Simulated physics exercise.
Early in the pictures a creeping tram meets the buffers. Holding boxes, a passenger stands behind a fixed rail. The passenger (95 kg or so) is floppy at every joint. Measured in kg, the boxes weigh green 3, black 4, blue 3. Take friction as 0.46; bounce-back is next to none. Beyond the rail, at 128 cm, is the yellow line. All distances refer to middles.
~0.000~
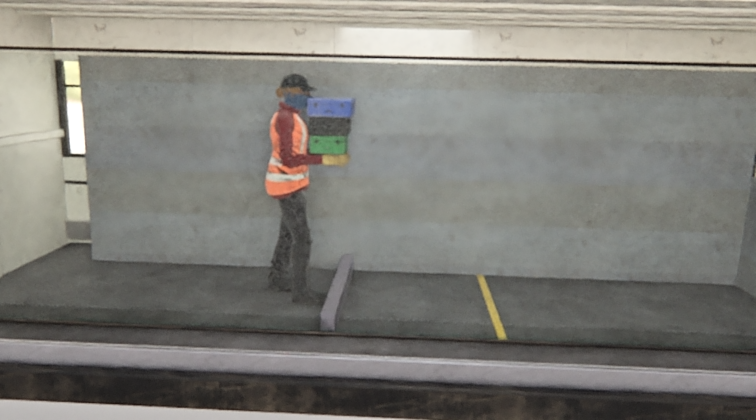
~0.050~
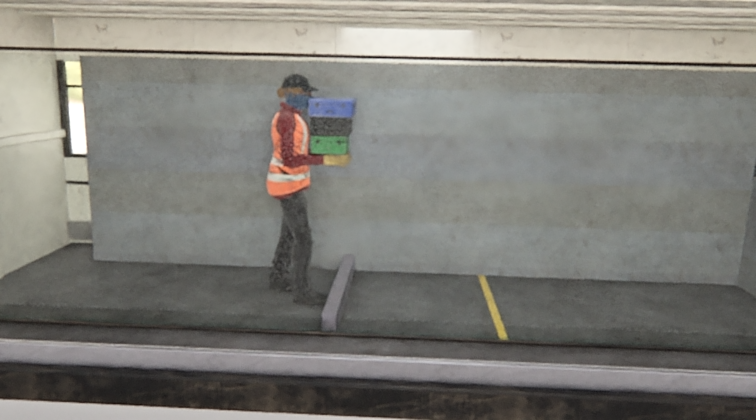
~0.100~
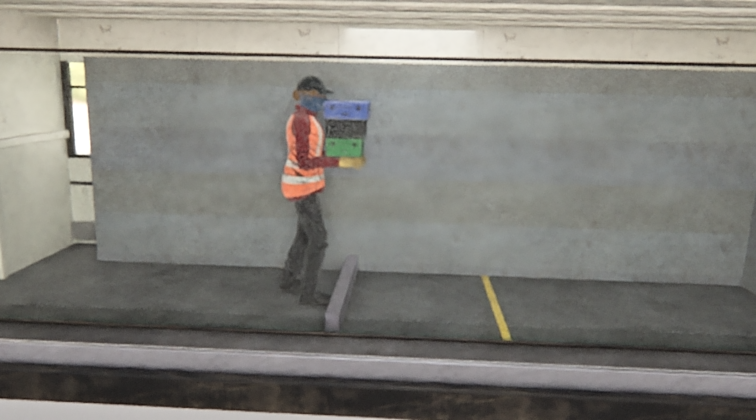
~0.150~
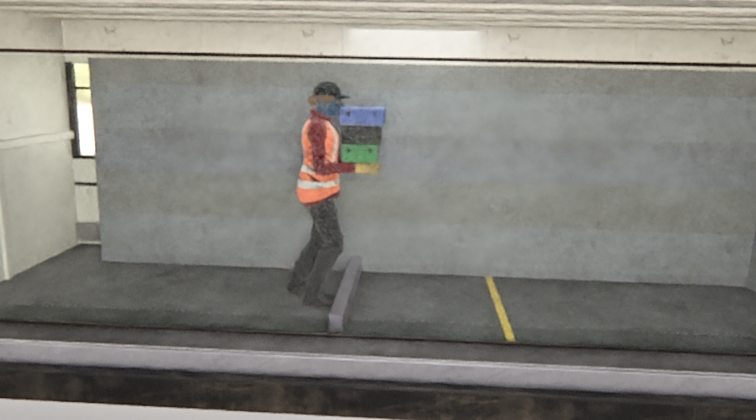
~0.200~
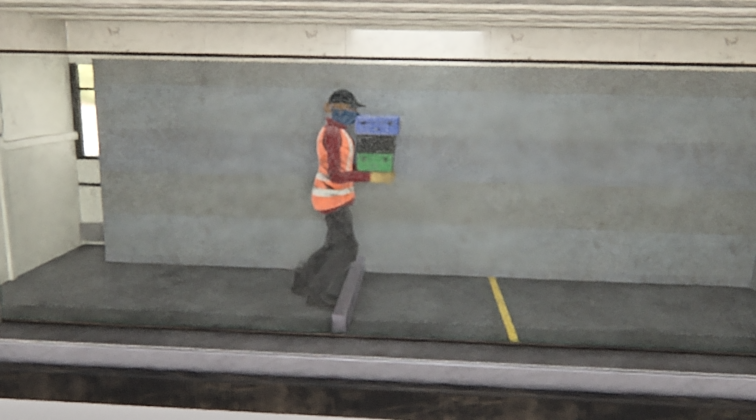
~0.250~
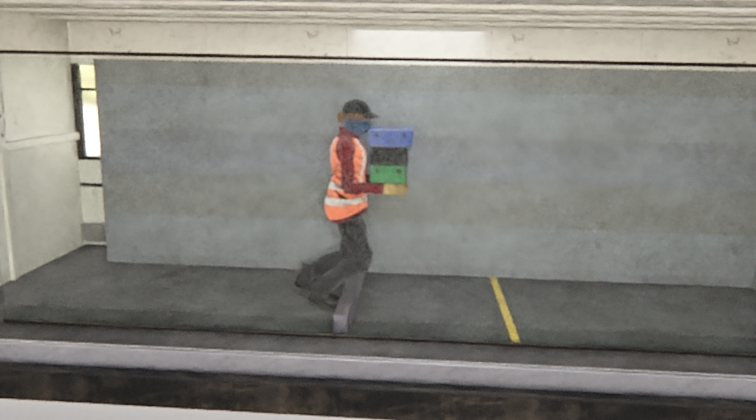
The video shows a person in an orange vest and dark cap holding stacked blue, black and green boxes, standing nearly still, then lurching right and sinking lower as their legs bend against a low grey rail.
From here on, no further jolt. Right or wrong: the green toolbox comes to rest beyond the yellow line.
Wrong.
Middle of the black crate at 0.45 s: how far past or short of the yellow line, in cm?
About 55 cm short.
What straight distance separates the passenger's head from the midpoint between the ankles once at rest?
It ends up about 80 cm from head to the midpoint of the ankles.
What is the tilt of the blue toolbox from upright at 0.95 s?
Roughly 0 degrees.
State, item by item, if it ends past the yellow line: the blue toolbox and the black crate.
So the blue toolbox finishes having crossed it and the black crate before reaching it.
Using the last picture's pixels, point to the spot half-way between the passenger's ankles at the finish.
Estimated spot: About (413, 262).
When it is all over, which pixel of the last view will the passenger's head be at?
Somewhere about (507, 276) in the last picture.
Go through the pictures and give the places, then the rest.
In the first frame, green toolbox (330, 143), black crate (331, 125), blue toolbox (332, 107), yellow line (498, 325).
In the second frame, green toolbox (331, 143), black crate (332, 125), blue toolbox (333, 107).
In the third frame, green toolbox (346, 145), black crate (347, 127), blue toolbox (348, 110).
In the fourth frame, green toolbox (361, 151), black crate (362, 133), blue toolbox (364, 116).
In the fifth frame, green toolbox (376, 160), black crate (377, 142), blue toolbox (378, 124).
In the sixth frame, green toolbox (389, 171), black crate (390, 154), blue toolbox (391, 136), yellow line (511, 327). Everything loose set off at about 1.8 m/s.
After 0.45 s the green toolbox is 59 cm short of the yellow line, tilted 5°, near (432, 244) in the last picture's view; the black crate 57 cm short of the yellow line, tilted 5°.
After 0.65 s the green toolbox is 45 cm short of the yellow line, tilted 0°, near (448, 295) in the last picture's view.
After 0.95 s the green toolbox is 40 cm short of the yellow line, tilted 0°, near (453, 294) in the last picture's view; the black crate 18 cm short of the yellow line, tilted 60°.
After 2.2 s, green toolbox stops short of the yellow line; black crate stops short of the yellow line; blue toolbox crosses the yellow line.
